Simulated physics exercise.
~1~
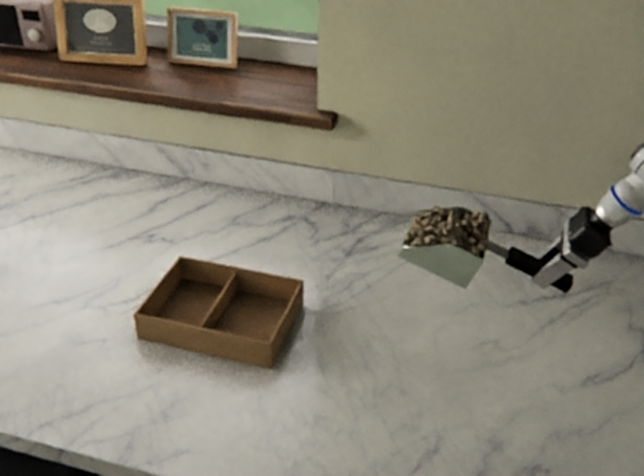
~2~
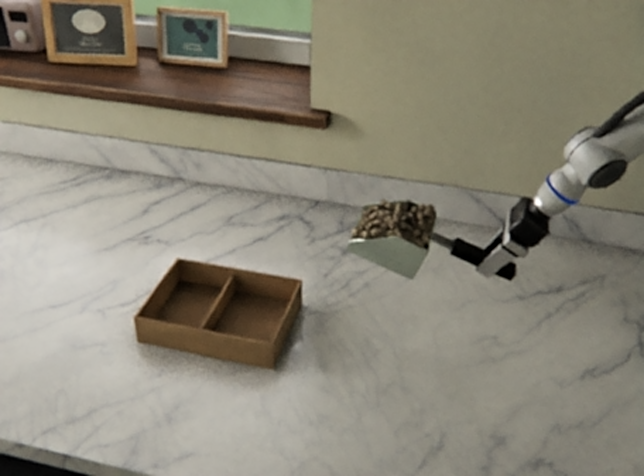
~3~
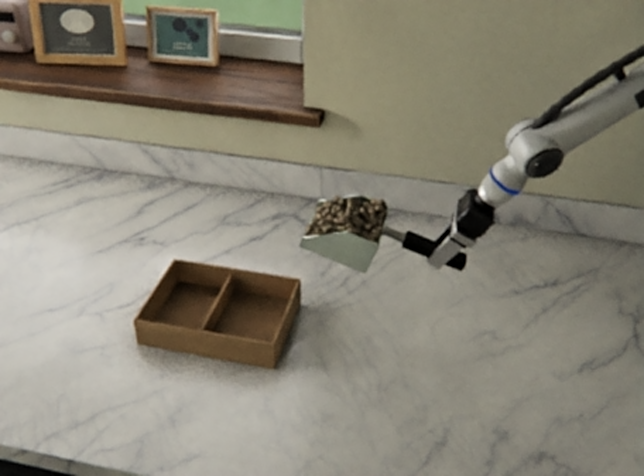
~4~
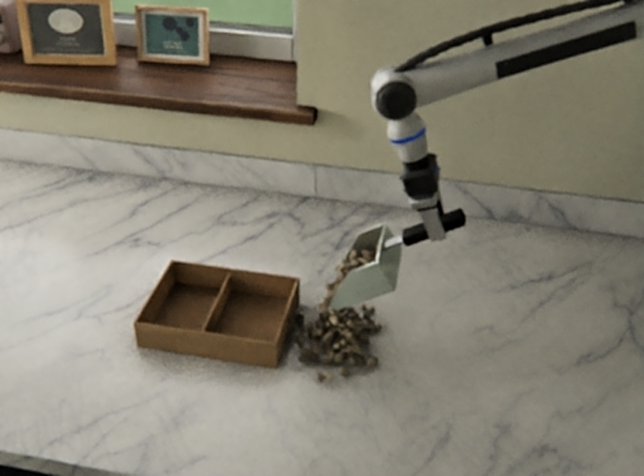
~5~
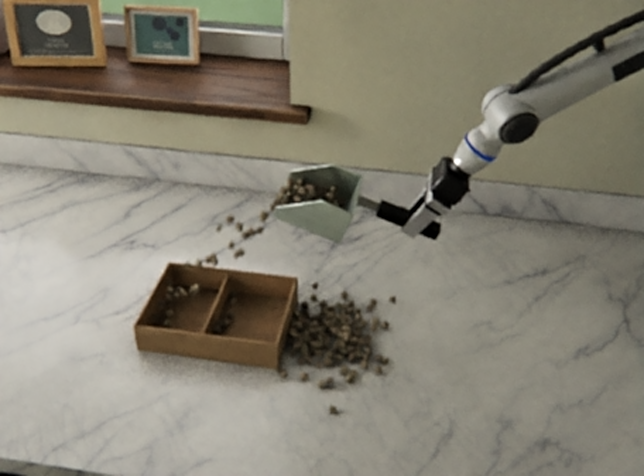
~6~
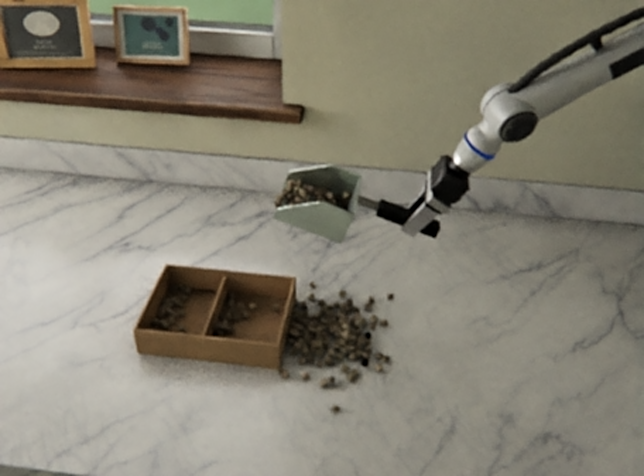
A robot arm carried a heaped scoop of small pebbles left toward a divided wooden box and tipped it too early, spilling many onto the marble counter beside it, then flung some into both compartments, finishing with pebbles still in the scoop.
